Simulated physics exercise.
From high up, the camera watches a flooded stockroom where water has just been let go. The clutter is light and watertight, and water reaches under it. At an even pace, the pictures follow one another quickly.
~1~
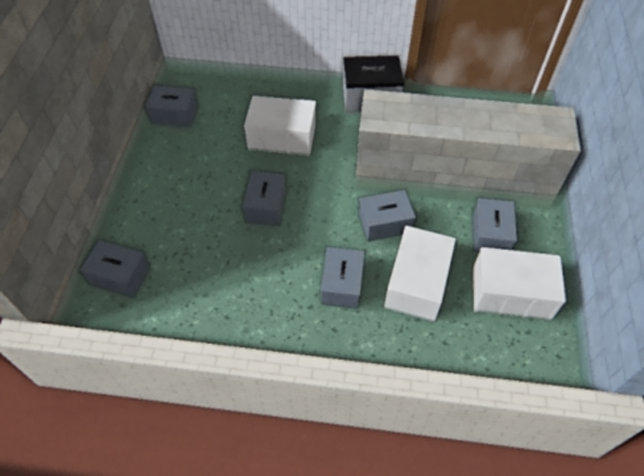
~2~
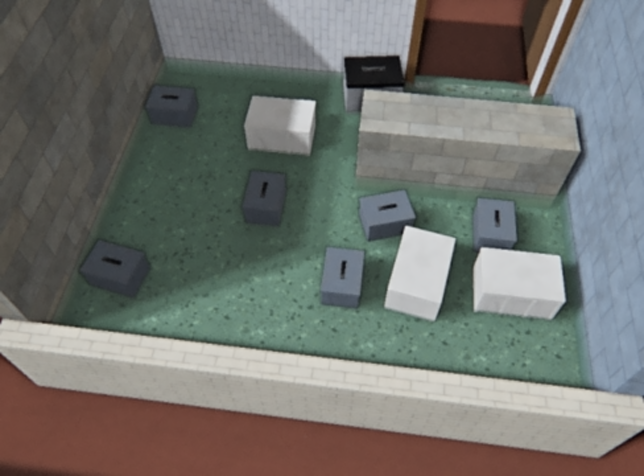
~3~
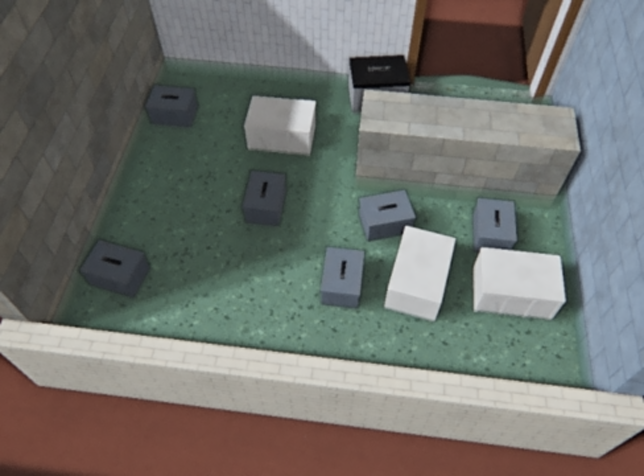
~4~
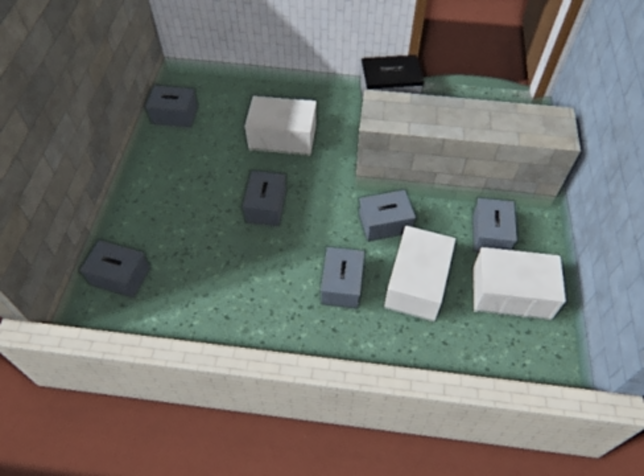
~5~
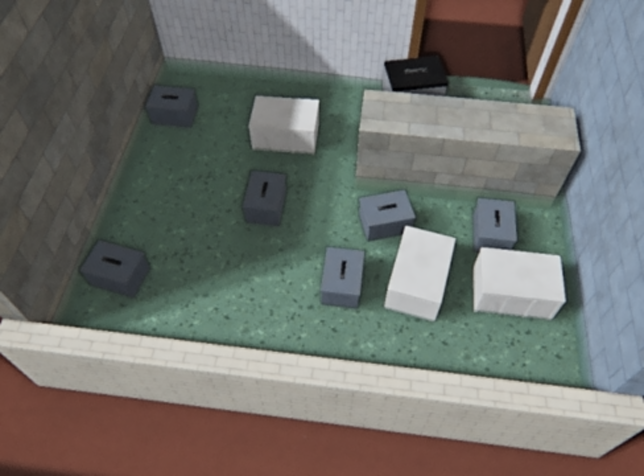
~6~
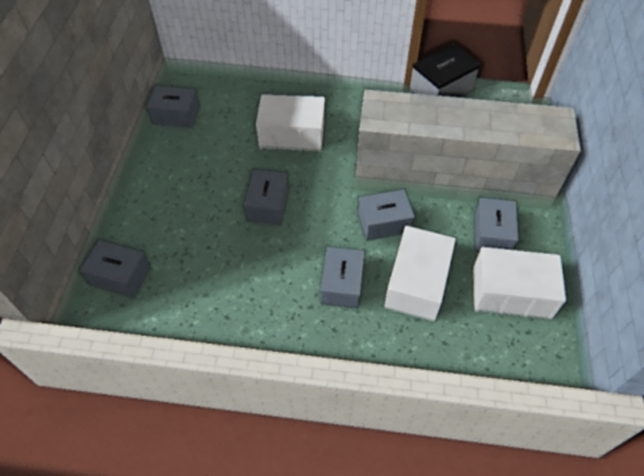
In a green-floored room, a black box slides right behind a low wall, then turns slightly.
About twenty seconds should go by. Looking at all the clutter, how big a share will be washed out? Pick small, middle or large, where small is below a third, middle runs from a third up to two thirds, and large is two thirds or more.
Middle.
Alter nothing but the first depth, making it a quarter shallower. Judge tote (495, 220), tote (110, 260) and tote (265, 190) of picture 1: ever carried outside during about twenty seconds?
Sequence: Not removed / not removed / removed.
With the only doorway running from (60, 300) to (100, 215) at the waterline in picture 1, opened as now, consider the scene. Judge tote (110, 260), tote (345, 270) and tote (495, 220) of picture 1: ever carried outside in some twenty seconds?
One by one as named: Gets away, gets away and doesn't escape.
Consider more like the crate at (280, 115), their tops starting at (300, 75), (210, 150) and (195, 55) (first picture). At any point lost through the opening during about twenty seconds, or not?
Summary in sequence: Exits at some point, exits at some point, exits at some point.
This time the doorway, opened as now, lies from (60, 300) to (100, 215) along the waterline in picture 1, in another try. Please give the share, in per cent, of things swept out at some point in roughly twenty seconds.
60 per cent or so.
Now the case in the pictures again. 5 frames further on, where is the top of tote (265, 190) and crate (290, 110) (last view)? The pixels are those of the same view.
My guess is around (279, 162) and around (394, 89).
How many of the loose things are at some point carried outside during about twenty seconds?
The count is 5.
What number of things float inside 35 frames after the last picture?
The tally stands at 5.
A moment on, 1 of 10 are out; 9 afloat.
Next, 2 of 10 are out; 8 afloat.
Later, 4 of 10 are out; 5 afloat.
In the end, 5 of 10 are out; 5 afloat.
